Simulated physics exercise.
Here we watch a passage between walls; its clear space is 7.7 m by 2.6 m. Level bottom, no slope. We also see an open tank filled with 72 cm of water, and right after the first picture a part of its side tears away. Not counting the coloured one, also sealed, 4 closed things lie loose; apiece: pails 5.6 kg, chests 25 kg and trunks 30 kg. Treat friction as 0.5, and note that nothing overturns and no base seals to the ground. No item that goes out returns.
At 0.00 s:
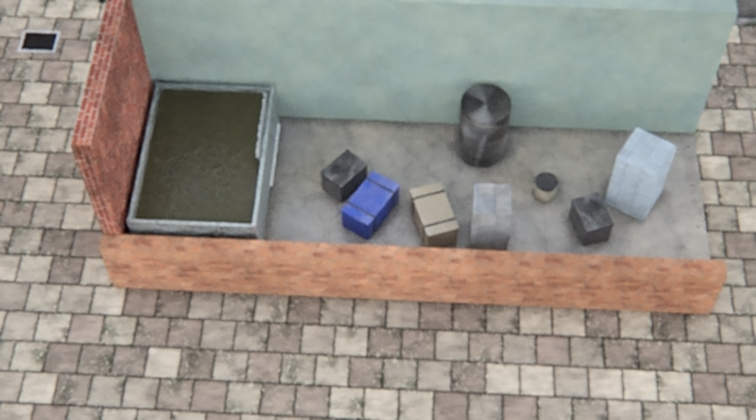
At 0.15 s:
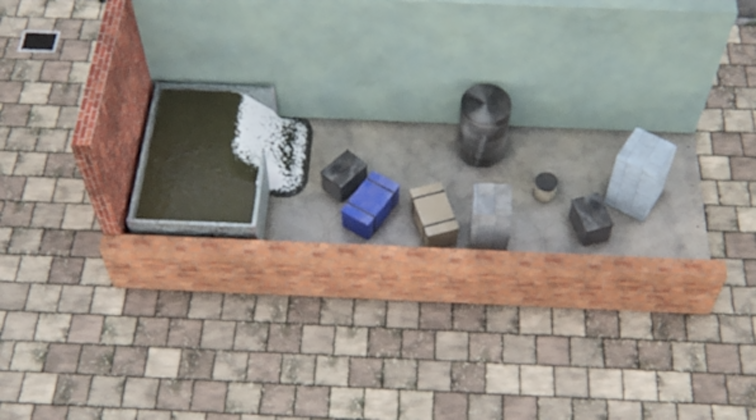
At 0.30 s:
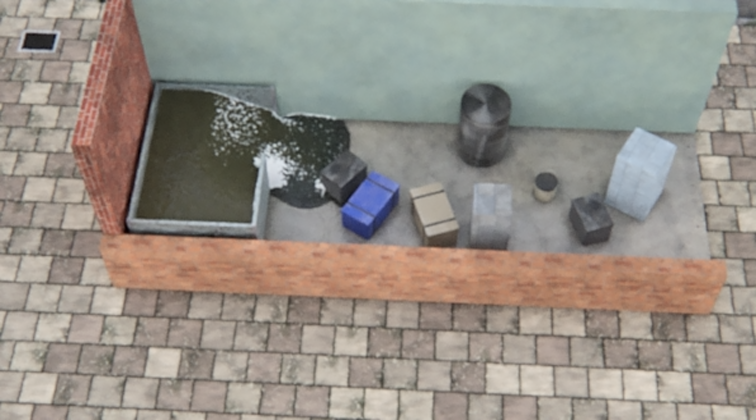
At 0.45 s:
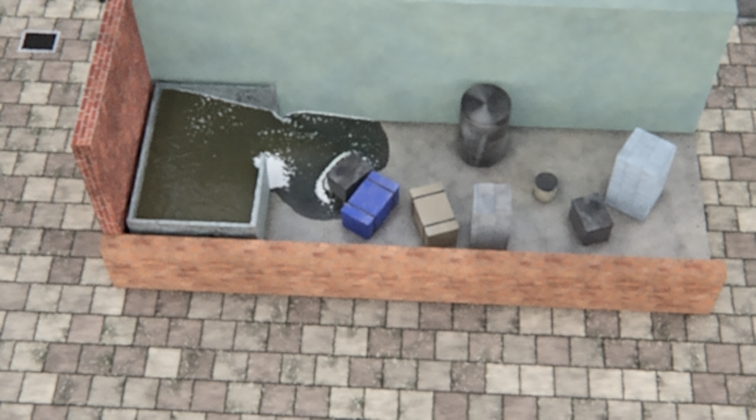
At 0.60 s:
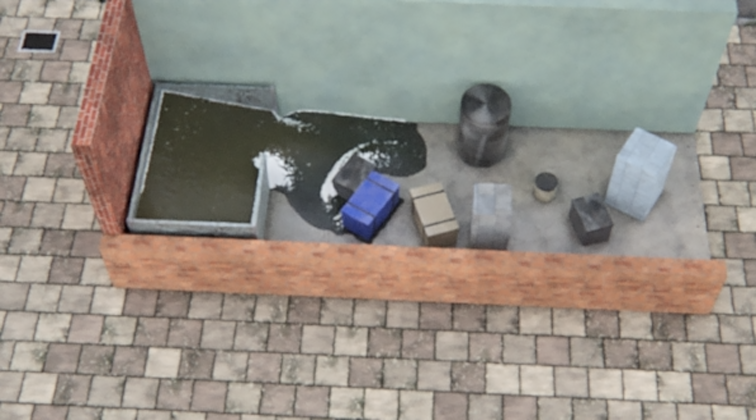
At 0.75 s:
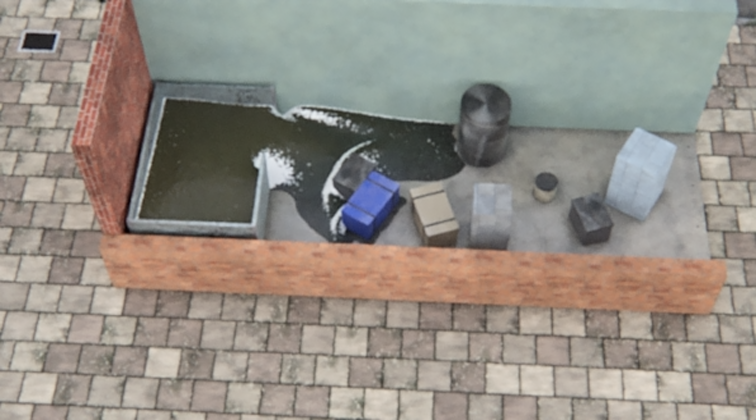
Walled passage with an open tank tearing at its right side, dark water pouring out and spreading rightward around a dark box and blue trunk.
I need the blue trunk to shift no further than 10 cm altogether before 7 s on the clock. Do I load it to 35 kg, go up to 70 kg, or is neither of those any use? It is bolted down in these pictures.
Neither is any use.
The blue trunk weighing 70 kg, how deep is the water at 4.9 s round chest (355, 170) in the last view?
Roughly 13 cm.
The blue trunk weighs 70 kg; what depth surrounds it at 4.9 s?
Close to 11 cm deep.
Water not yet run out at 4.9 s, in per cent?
About 84 in a hundred parts of the water.
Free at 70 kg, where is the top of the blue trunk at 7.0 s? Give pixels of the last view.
Near (351, 238).
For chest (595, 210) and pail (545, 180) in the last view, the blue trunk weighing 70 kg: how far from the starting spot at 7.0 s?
Washed out, washed out.
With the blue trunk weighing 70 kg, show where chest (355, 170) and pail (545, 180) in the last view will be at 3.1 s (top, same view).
Roughly (455, 191), then roughly (615, 136).
After 1.4 s the blue trunk would be 64 cm from its start with 35 kg and 27 cm from its start with 70 kg; 8 cm of water round it then.
After 3.1 s the blue trunk would be 75 cm from its start with 35 kg and 55 cm from its start with 70 kg; 13 cm of water round it then.
After 4.9 s the blue trunk would be 110 cm from its start with 35 kg and 71 cm from its start with 70 kg; 11 cm of water round it then.
After 7.0 s the blue trunk would be 114 cm from its start with 35 kg and 71 cm from its start with 70 kg; 14 cm of water round it then.
